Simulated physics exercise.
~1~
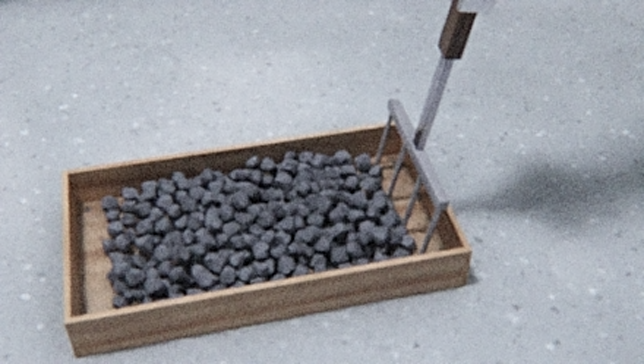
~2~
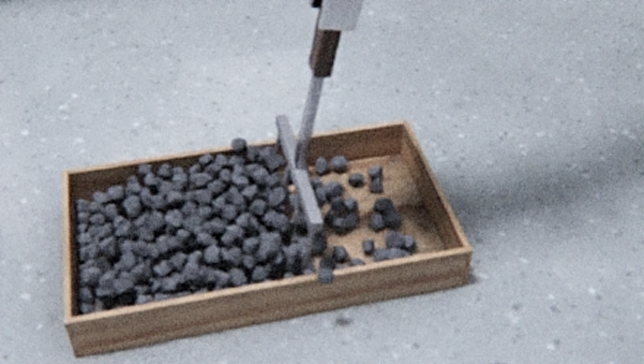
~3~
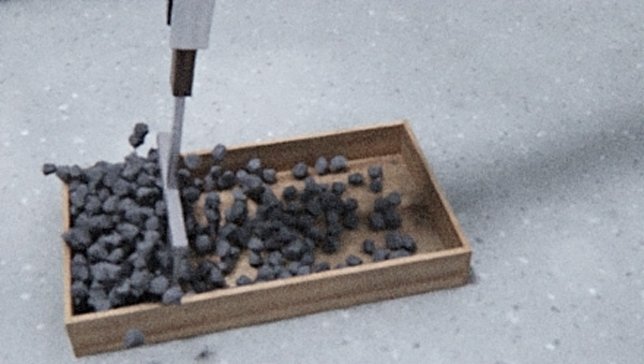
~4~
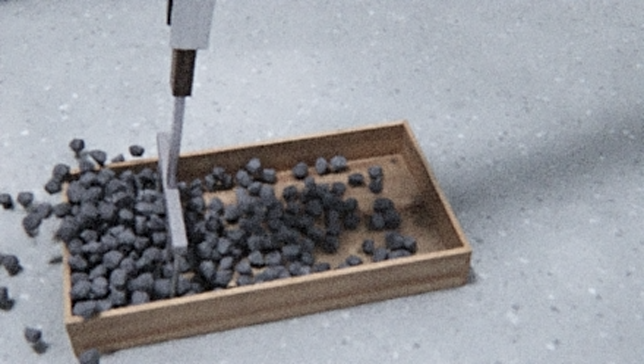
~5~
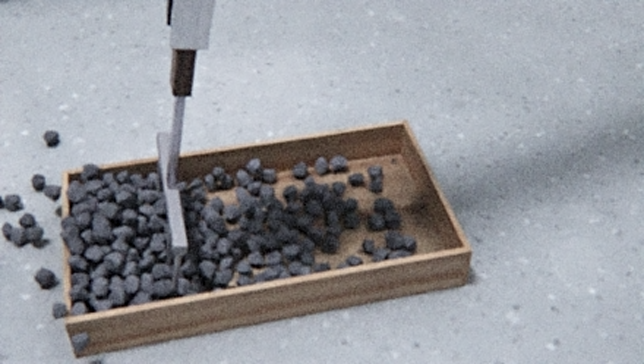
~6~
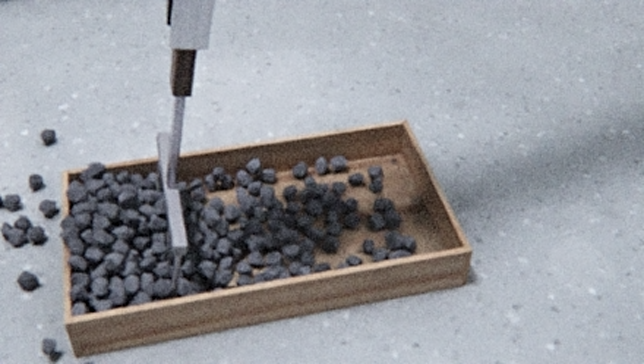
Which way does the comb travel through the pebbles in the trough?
The comb moves to the left, pushing many of the dark pebbles toward the left end of the trough.
Metal comb sweeping left through dark pebbles in a wooden trough, heaping them at one end and spilling some outside before stopping.
